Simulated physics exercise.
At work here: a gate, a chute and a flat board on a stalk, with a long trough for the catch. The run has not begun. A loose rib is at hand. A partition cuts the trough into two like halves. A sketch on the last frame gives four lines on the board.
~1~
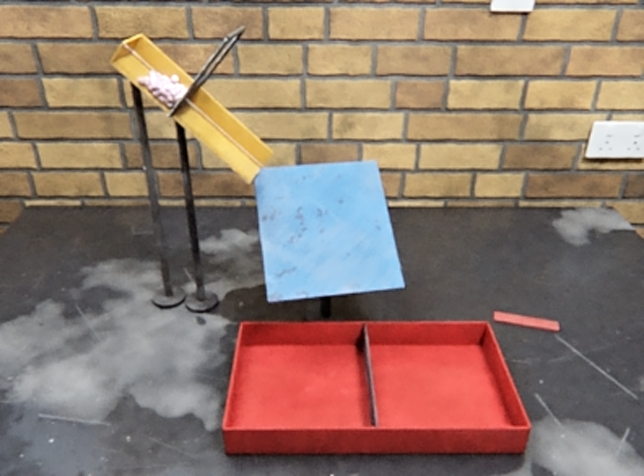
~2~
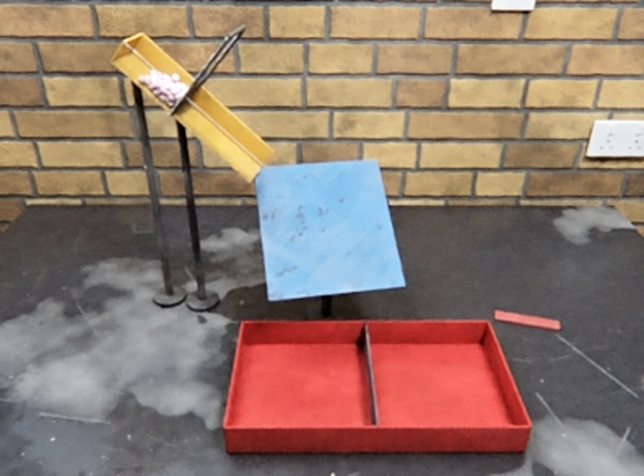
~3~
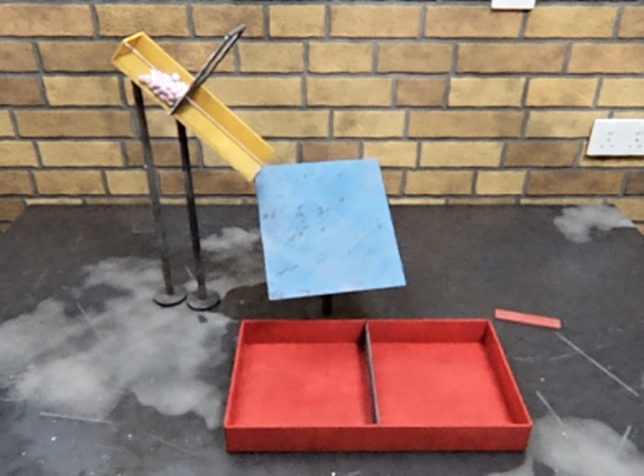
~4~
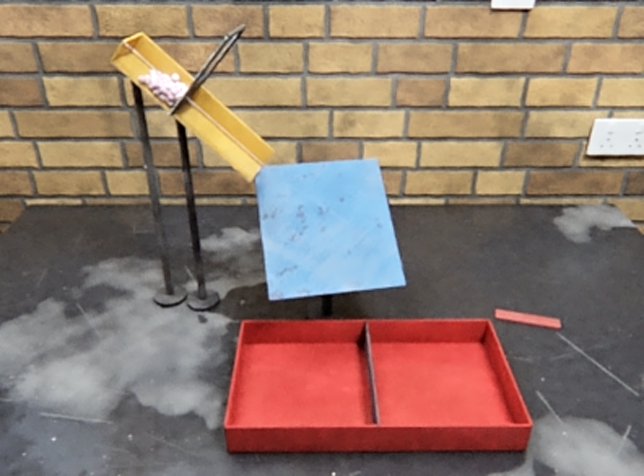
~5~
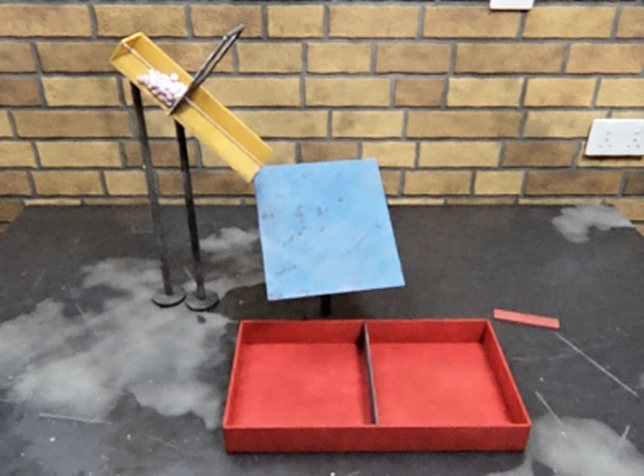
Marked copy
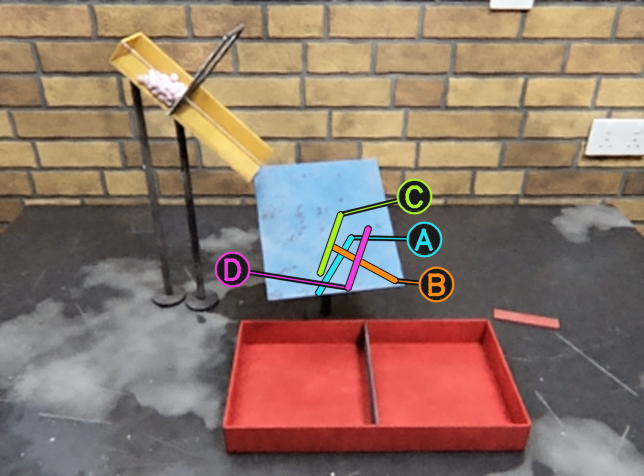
Nothing moves from start to end: small pale beads stay bunched behind a dark gate in a sloping yellow chute at the upper left. Below its lip a tilted blue board stands still, and the red trough in front, split by a dark divider, remains empty.
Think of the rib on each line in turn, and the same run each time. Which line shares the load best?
Use line B.
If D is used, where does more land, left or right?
Left.
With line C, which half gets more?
More lands on the left.
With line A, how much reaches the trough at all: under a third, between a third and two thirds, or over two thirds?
Over two thirds.
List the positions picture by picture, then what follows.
The first frame shows load behind the gate (172, 92), sugar pearls; lip of the chute (255, 176), sloping fairly steeply.
The second frame shows middle of the board (327, 225), tilted fairly steeply; middle of its low edge (339, 293); of its high edge (317, 163).
The third frame shows front corners of the trough (225, 426) and (531, 425); front end of its middle wall (379, 426); gate still shut (197, 84).
The fourth frame shows middle of the load (172, 90); lip (256, 174).
The fifth frame shows middle of the load (171, 90); lip (254, 174).
On the marked copy, line A from (351, 237) to (318, 293); line B from (334, 247) to (395, 280); line C from (340, 214) to (320, 273); line D from (368, 228) to (348, 288).
With A, of what is caught, almost all in the left half, about a tenth in the right.
With B, of what is caught, roughly a third in the left half, roughly two thirds in the right.
With C, of what is caught, every piece in the left half, not one piece in the right.
With D, of what is caught, almost all in the left half, about a tenth in the right.
